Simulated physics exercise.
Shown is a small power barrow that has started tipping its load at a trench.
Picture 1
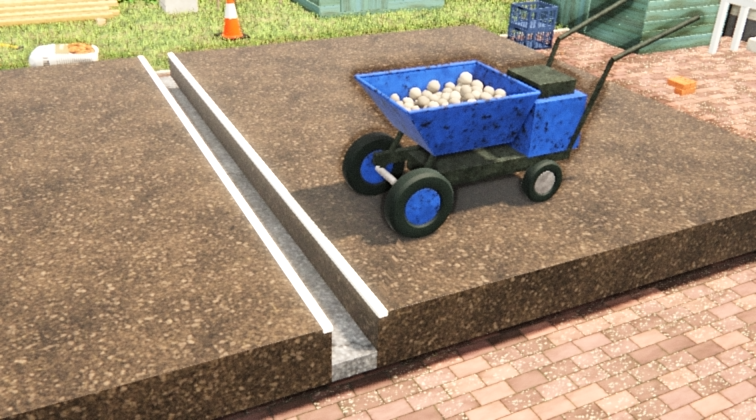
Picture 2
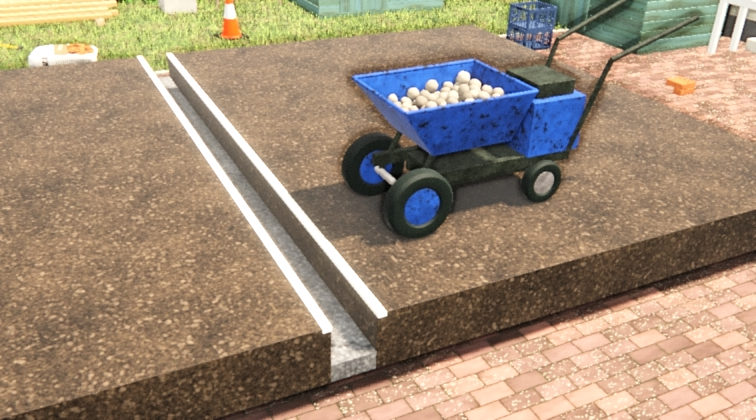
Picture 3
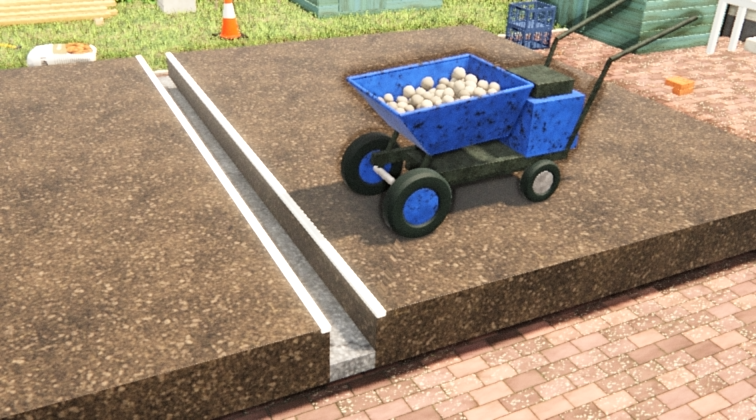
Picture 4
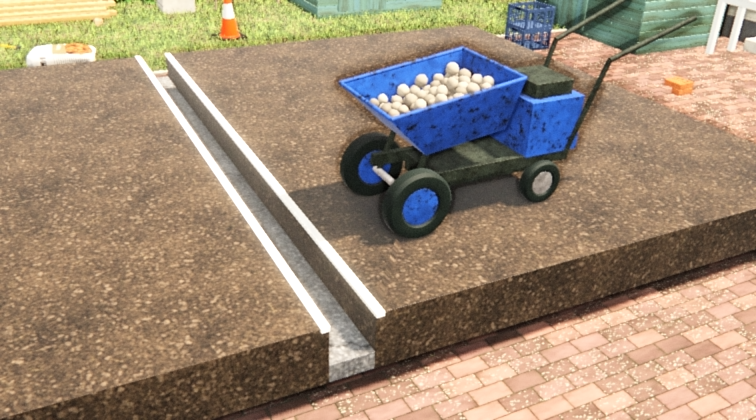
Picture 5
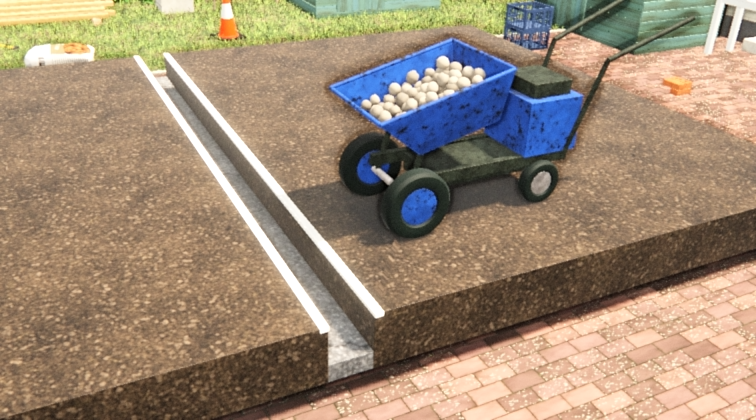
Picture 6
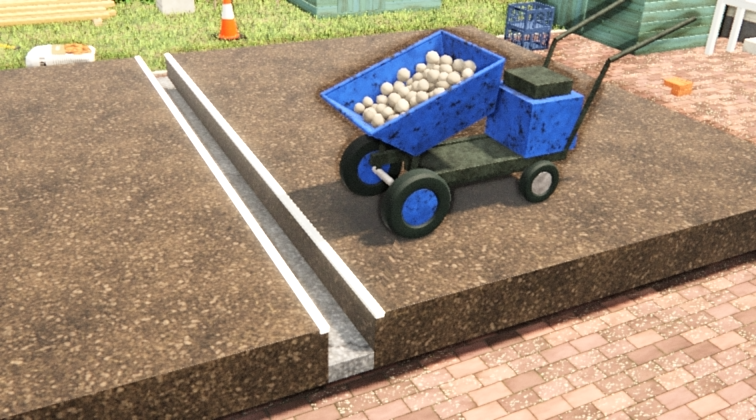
Blue skip of a small power barrow tilting gradually leftward toward a narrow trench, pale pebbles still inside, wheels staying put.
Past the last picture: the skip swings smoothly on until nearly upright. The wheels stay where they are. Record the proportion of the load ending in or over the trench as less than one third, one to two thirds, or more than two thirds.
The trench gets no less than a third and no more than two thirds.
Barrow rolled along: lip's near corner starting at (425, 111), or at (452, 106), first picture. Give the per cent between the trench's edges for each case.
80 %, then 80 %.
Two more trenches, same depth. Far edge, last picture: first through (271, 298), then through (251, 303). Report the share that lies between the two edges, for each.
In order: Near 90, then 100 percent.
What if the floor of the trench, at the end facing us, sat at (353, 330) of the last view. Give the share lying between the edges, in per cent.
About 30 per cent.
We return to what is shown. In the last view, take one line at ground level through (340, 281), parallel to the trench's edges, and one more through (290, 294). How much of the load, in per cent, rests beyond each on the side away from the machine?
I'd say some 90 in a hundred, and after that 50 in a hundred.
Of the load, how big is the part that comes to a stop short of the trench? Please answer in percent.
Roughly 0 percent.
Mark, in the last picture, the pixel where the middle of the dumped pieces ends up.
Last view, centre at rest - approx. (251, 239).
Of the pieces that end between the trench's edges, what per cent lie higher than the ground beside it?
0 in a hundred.
Soon after the last picture, skip tipped steeply; all in the skip.
A little later, skip tipped right over; most in the skip; a small part in or heaped over the trench; a small part beyond it; a small part falling.
Later still, skip tipped right over; a small part in the skip; about a third in or heaped over the trench; about half beyond it.
At rest, skip tipped right over; about half in or heaped over the trench; about half beyond it.
